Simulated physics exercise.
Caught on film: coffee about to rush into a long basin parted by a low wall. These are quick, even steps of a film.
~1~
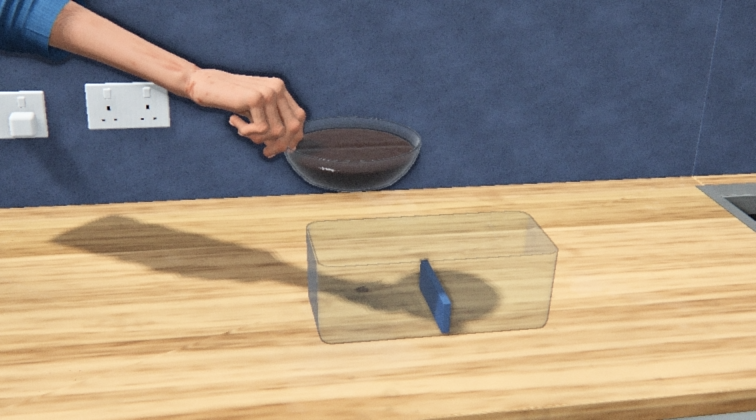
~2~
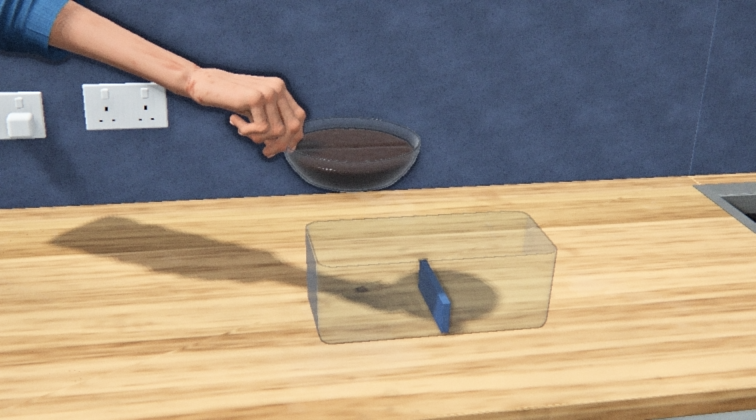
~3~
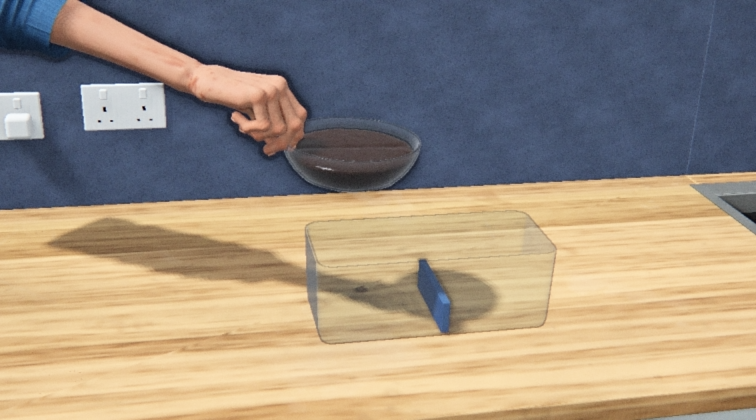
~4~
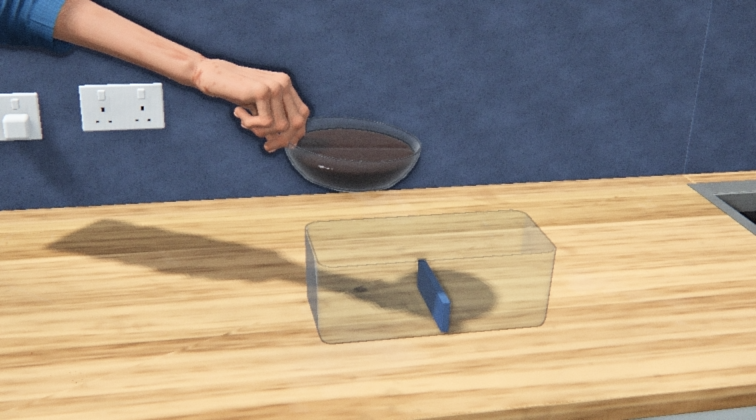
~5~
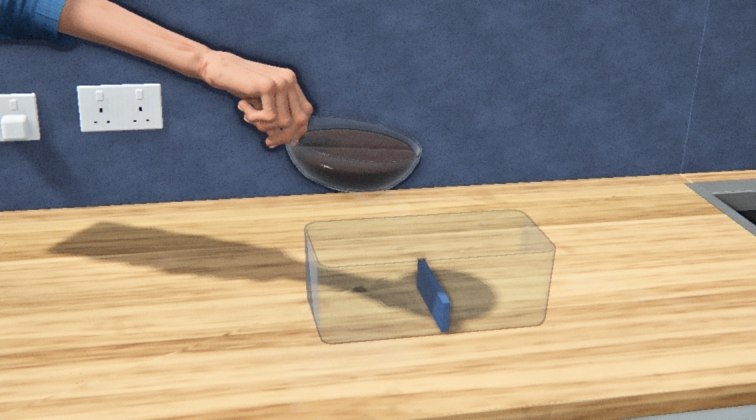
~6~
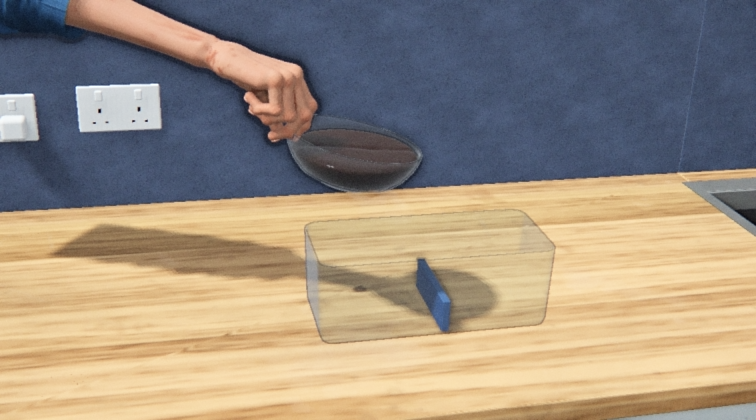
The clip opens on a hand holding a glass bowl of dark liquid above a clear rectangular basin with a low blue divider, on a wooden counter. The bowl stays nearly level at first, then the hand tilts it slightly down to the right, while the basin stays still.
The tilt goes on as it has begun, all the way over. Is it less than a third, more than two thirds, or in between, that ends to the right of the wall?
The share right of the wall is between a third and two thirds.
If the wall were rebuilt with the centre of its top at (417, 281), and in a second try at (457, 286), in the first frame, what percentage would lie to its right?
About 80 and 30 per cent.
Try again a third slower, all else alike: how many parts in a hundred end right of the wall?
It comes to 70 per cent or so.
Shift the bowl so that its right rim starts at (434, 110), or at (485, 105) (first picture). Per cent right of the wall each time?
In turn 75 and 75 in a hundred.
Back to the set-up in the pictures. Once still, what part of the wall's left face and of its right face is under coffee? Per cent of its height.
The left part 30 per cent, the right part 50.
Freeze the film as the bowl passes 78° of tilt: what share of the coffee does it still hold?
About 15 per cent.
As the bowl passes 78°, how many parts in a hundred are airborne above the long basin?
Roughly 40 in a hundred.
A moment on, the bowl is tipped on its side and 15 per cent is still to pour, 5 is left of the wall and 41 right of it.
Next, the bowl is tipped right over and 0 per cent is still to pour, 37 is left of the wall and 59 right of it.
Then the bowl is tipped right over and 0 per cent is still to pour, 38 is left of the wall and 60 right of it.
Later the bowl is tipped right over and 0 per cent is still to pour, 38 is left of the wall and 60 right of it.
Finally, 38 per cent lies left of the wall, 60 right of it and 2 outside.
